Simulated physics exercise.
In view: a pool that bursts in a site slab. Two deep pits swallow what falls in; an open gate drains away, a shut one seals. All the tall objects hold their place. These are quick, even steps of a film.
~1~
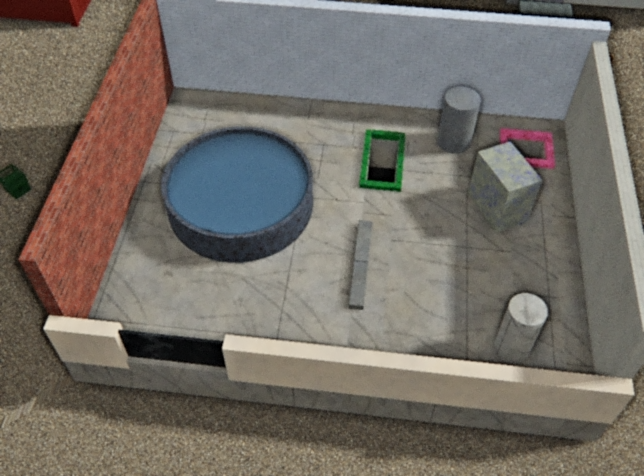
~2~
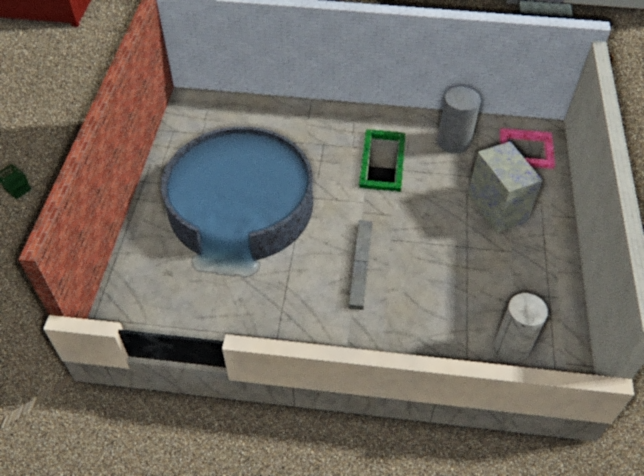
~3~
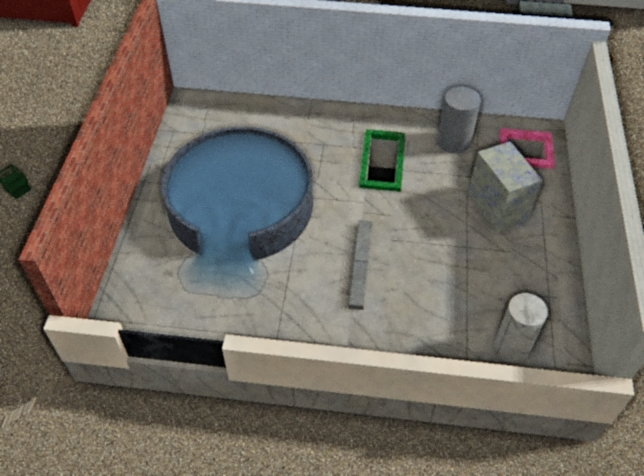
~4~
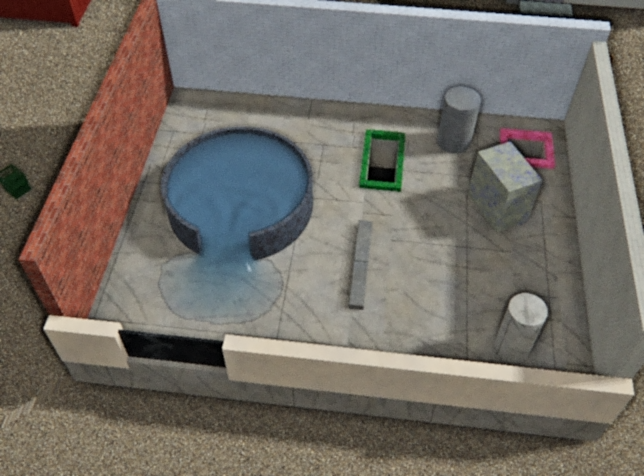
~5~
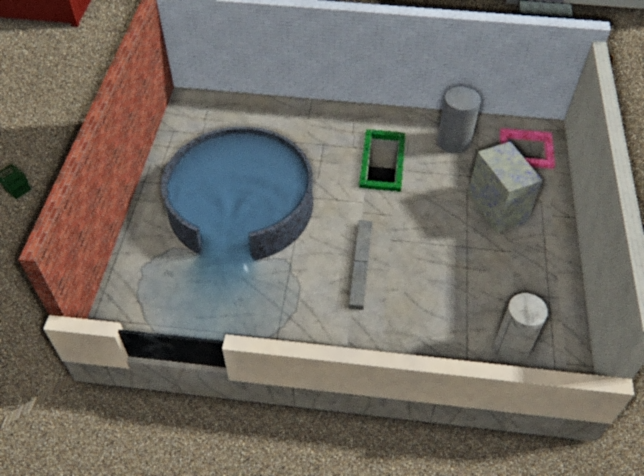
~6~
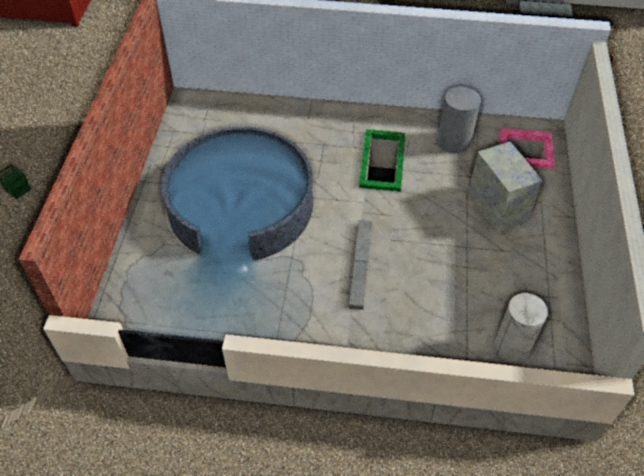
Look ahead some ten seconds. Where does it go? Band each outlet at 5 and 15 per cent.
One by one: The gate takes less than 5 %; the green pit takes less than 5 %; the pink pit takes less than 5 %.
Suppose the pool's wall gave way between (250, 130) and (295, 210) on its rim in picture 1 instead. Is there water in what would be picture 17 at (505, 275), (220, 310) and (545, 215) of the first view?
As listed: Awash, clear, no water.
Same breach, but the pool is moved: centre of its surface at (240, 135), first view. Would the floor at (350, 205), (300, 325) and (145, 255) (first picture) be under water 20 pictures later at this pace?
In turn: Not flooded, wet, wet.
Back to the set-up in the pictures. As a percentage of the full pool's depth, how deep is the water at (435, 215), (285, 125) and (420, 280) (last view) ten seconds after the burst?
In turn 4, 6 and 2 in a hundred.
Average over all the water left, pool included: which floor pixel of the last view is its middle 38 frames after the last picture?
I would point to (275, 243).
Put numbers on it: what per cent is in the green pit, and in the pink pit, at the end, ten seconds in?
In turn 0 and 0 per cent.
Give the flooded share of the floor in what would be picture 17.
I make it 20 per cent.
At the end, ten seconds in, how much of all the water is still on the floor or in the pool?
Close to 100 %.
A moment on, water covers 15 % of the floor; the gate 0 %, the green pit 0 %, the pink pit 0 %.
Next, water covers 20 % of the floor; the gate 0 %, the green pit 0 %, the pink pit 0 %.
Then, water covers 40 % of the floor; the gate 0 %, the green pit 0 %, the pink pit 0 %.
Later, water covers 65 % of the floor; the gate 0 %, the green pit 0 %, the pink pit 0 %.
In the end, water covers 95 % of the floor; the gate 0 %, the green pit 0 %, the pink pit 0 %.
